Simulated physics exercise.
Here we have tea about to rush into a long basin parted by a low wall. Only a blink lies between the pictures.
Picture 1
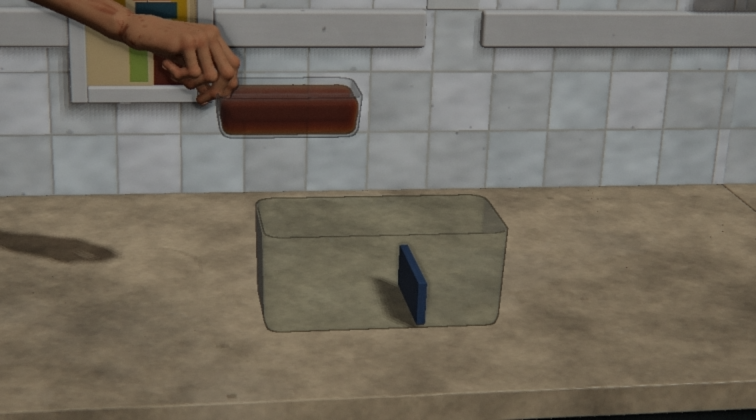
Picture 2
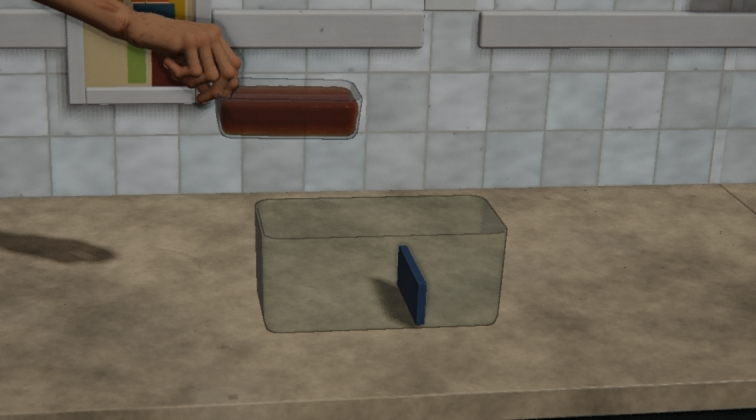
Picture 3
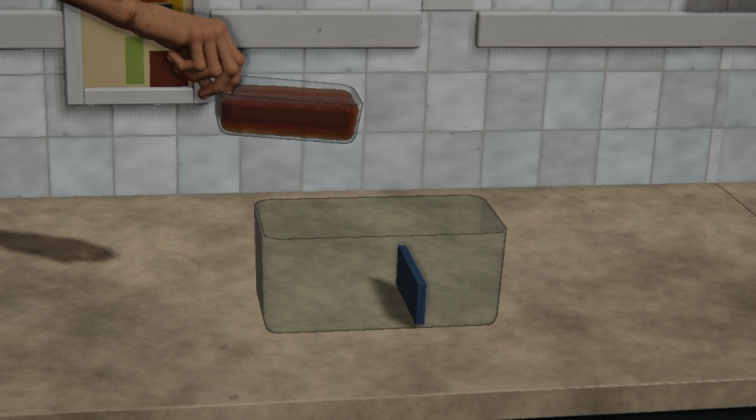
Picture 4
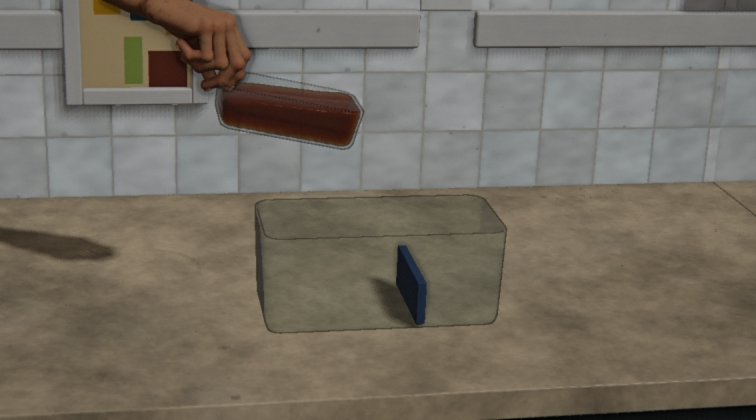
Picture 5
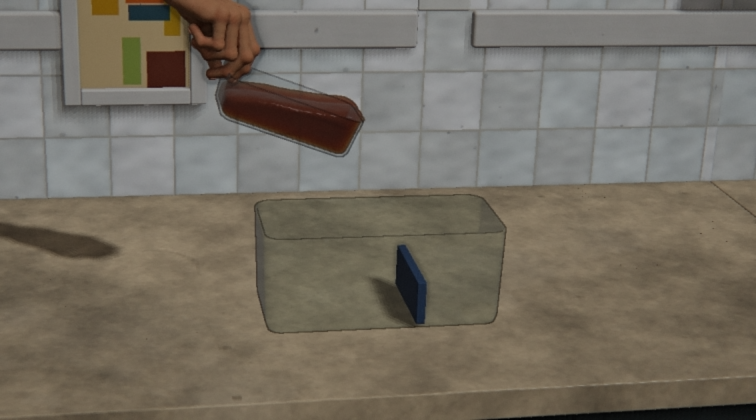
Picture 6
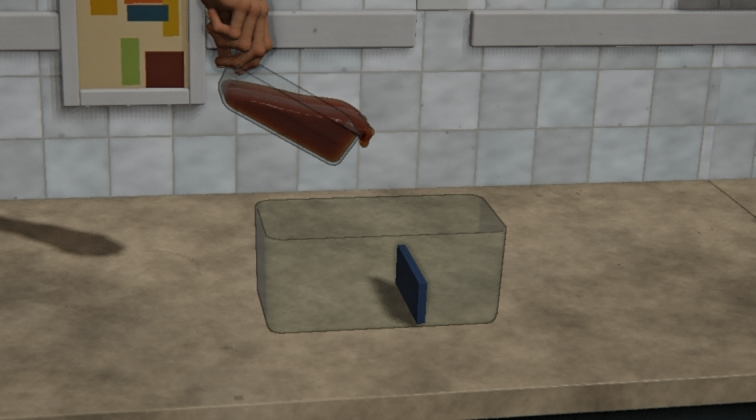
In the video, a hand tilts a clear container of reddish-brown liquid rightward above a long transparent basin with a small blue divider standing inside. The tilt steepens, and liquid begins to pour over the container's right edge.
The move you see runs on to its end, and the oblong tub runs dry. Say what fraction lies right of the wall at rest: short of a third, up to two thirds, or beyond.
In the end under a third is right of the wall.
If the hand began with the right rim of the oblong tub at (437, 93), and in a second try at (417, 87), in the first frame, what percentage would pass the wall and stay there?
In turn 75 and 80 in a hundred.
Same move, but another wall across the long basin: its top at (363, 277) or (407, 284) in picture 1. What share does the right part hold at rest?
About 80 and 40 per cent.
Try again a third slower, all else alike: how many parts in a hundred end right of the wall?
About 40 per cent.
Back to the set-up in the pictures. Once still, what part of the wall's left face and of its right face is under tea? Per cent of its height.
Some 30 per cent left and 20 right.
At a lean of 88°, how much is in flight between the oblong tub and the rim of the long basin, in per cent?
Near 30 %.
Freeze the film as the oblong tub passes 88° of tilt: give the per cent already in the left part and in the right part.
Some 40 per cent left and 20 right.
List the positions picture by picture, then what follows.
In the first picture, tilt 0°; pouring edge (357, 89); surface from (218, 93) to (355, 92); the long basin's rim runs from (260, 219) to (497, 214); the wall's top is at (413, 265).
In the second picture, tilt 1°; pouring edge (357, 92); surface from (218, 94) to (355, 94).
In the third picture, tilt 5°; pouring edge (358, 97); surface from (219, 93) to (354, 97).
In the fourth picture, tilt 12°; pouring edge (358, 105); surface from (221, 91) to (357, 101).
In the fifth picture, tilt 20°; pouring edge (357, 115); surface from (222, 89) to (345, 105); 4 per cent is over the edge.
In the sixth picture, tilt 30°; pouring edge (355, 128); surface from (222, 88) to (334, 109); 13 per cent is over the edge.
A moment on, the oblong tub is tipped on its side and 4 per cent is still to pour, 42 is left of the wall and 20 right of it.
Next, the oblong tub is tipped right over and 0 per cent is still to pour, 67 is left of the wall and 23 right of it.
Then the oblong tub is tipped right over and 0 per cent is still to pour, 68 is left of the wall and 23 right of it.
Later the oblong tub is tipped right over and 0 per cent is still to pour, 68 is left of the wall and 23 right of it.
At rest 68 per cent lies left of the wall, 23 right of it and 9 outside.
